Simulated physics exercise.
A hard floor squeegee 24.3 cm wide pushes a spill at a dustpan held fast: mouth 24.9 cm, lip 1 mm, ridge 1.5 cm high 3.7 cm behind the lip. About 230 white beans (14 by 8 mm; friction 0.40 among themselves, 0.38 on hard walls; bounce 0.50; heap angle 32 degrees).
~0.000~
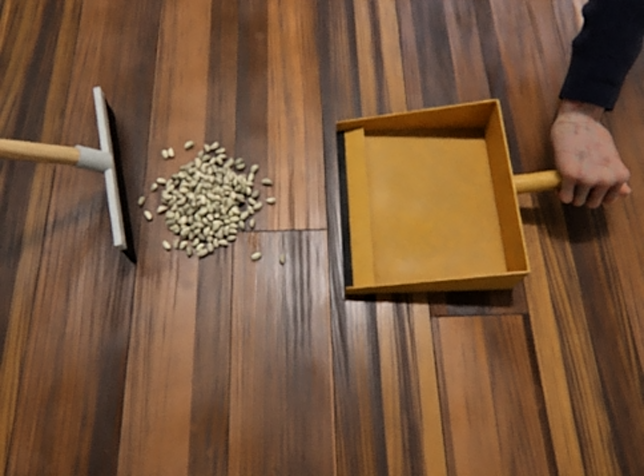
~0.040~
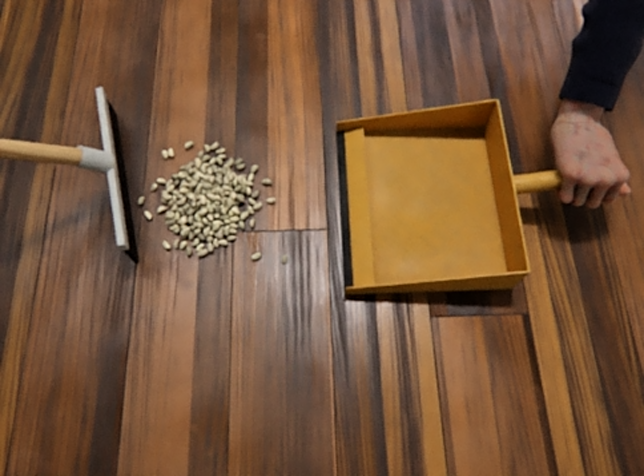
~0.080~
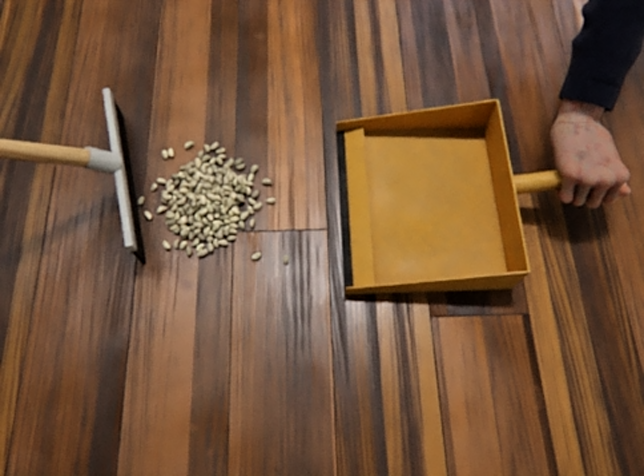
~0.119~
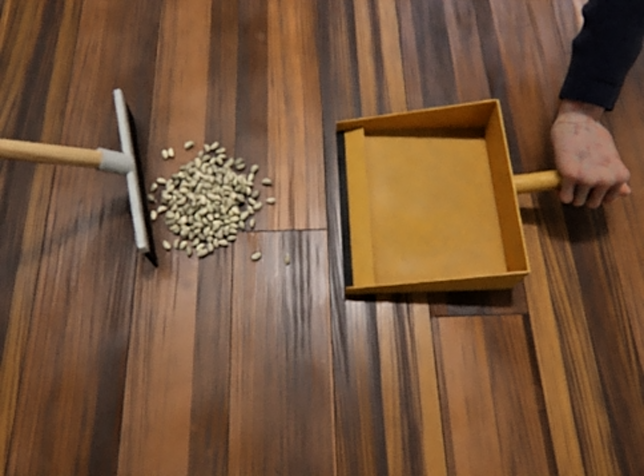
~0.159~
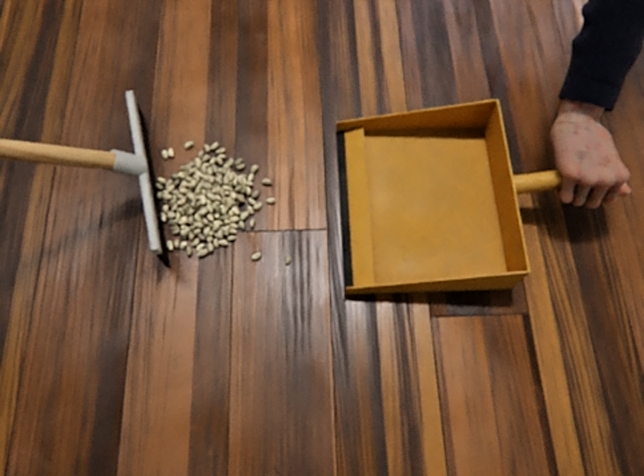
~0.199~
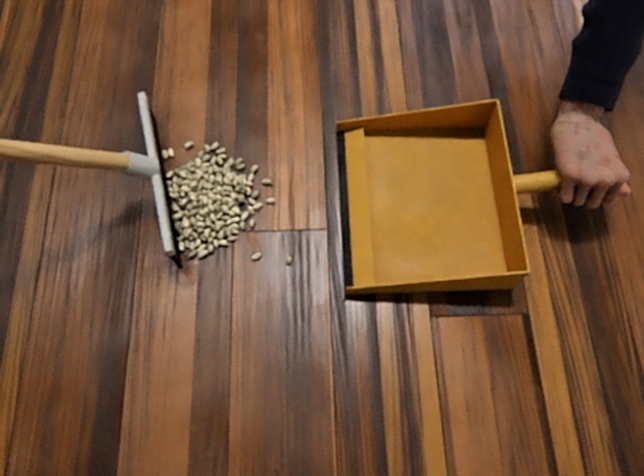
The clip shows a squeegee with a wooden handle moving a short way right across a wood floor, meeting a pile of pale beans and pressing its left edge inward, while a hand holds a yellow dustpan still.
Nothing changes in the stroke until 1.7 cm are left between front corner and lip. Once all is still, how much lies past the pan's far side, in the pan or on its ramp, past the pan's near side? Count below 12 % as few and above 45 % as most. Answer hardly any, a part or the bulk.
Far side hardly any, pan a part, near side hardly any.
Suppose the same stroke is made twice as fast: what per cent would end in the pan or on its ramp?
In that case some 30 per cent.
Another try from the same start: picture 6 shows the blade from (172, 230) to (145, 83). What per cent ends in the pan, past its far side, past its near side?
Pan 25, far 15, near 0.
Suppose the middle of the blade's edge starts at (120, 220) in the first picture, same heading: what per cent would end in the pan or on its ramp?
Some 5 per cent.
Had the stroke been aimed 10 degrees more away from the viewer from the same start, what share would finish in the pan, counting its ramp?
It would be near 30 per cent.
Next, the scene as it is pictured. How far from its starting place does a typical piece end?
Some 18 cm.
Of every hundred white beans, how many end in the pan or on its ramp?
Roughly 25 per cent.
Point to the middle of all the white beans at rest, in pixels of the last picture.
Around (331, 195).
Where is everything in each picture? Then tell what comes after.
The first frame shows blade from (121, 245) to (100, 95), moved 0.0 cm, 0 of the pieces shifted so far; middle of the pieces at (211, 197); pan at (433, 205).
The second frame shows blade from (124, 246) to (102, 95), moved 0.3 cm, 0 of the pieces shifted so far; middle of the pieces at (211, 197).
The third frame shows blade from (132, 247) to (109, 96), moved 1.4 cm, 1 of the pieces shifted so far; middle of the pieces at (211, 197).
The fourth frame shows blade from (144, 248) to (120, 97), moved 2.9 cm, 3 of the pieces shifted so far; middle of the pieces at (211, 197).
The fifth frame shows blade from (157, 250) to (132, 98), moved 4.6 cm, 7 of the pieces shifted so far; middle of the pieces at (211, 197).
The sixth frame shows blade from (170, 252) to (144, 100), moved 6.3 cm, 65 of the pieces shifted so far; middle of the pieces at (212, 197); pan at (433, 205). The blade's pace is about 0.42 m/s, heading 10 degrees towards the viewer's side.
After 0.44 s, middle of the blade 14 cm from the lip; 0 % over the lip, far side 0 %, near side 0 %.
After 0.60 s, middle of the blade 8 cm from the lip; 0 % over the lip, far side 5 %, near side 0 %.
After 0.88 s, middle of the blade 4 cm from the lip; 25 % over the lip, far side 5 %, near side 0 %.
At rest (1.7 s), far side 5 %, pan 25 %, near side 0 %, in front of the lip or behind the blade 70 %.
